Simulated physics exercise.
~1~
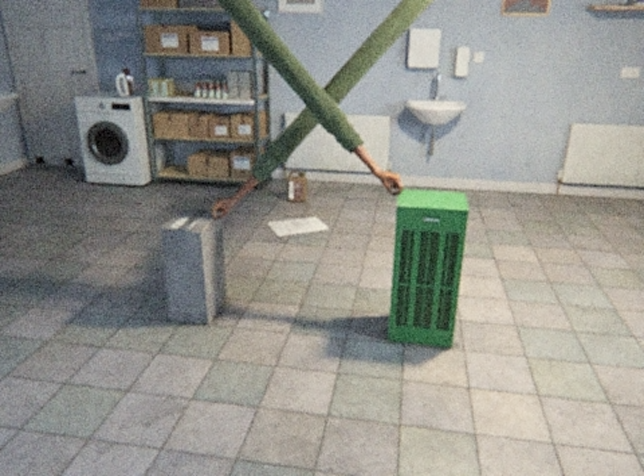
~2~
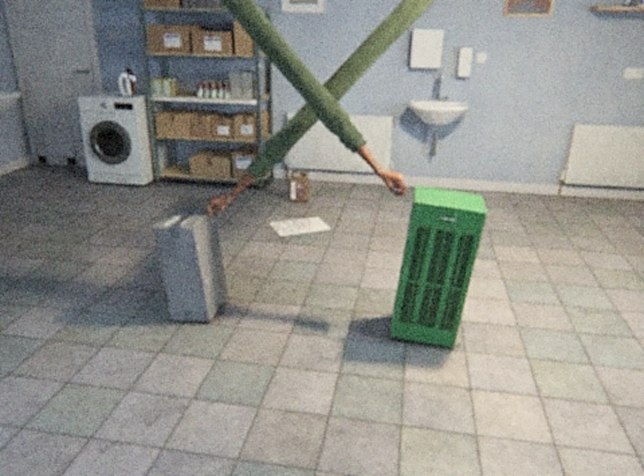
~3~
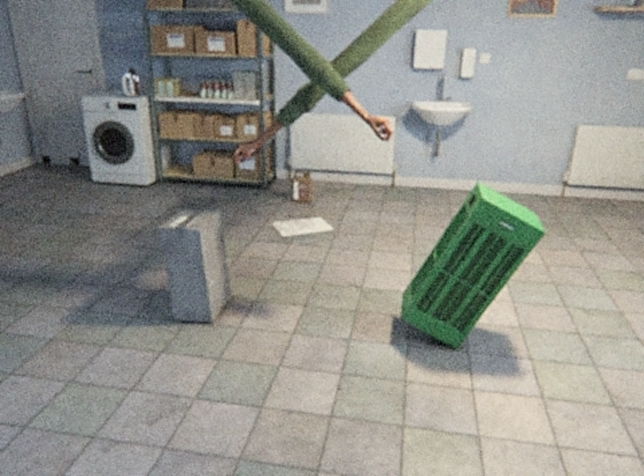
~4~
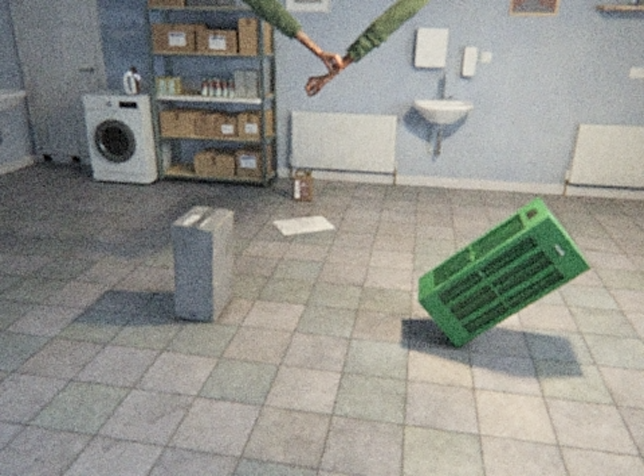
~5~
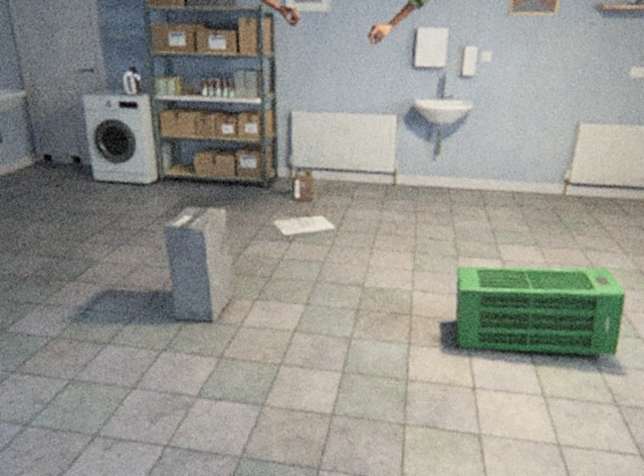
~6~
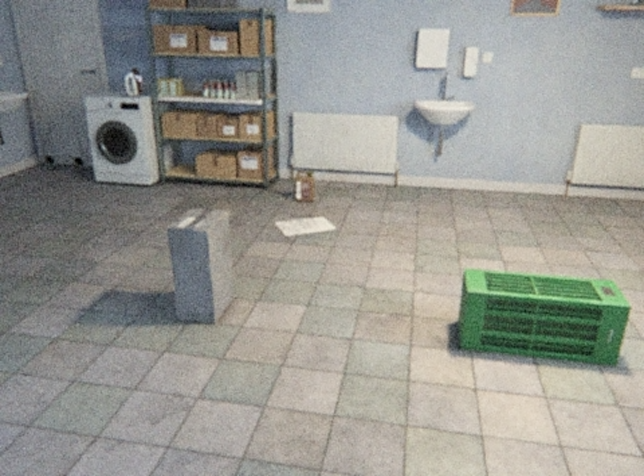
A green crate stands upright on the right of a tiled utility room, with a grey parcel on the left, seen from slightly above by a gently swaying camera. Behind them are a white washing machine, shelves of brown boxes and a small sink against a blue wall. Two crossed arms in green sleeves reach down to the pair, then let go and draw back upward out of view. The crate tips rightward, leaning further until it drops onto its side. The grey parcel barely rocks and settles upright, while the crate stays lying down.
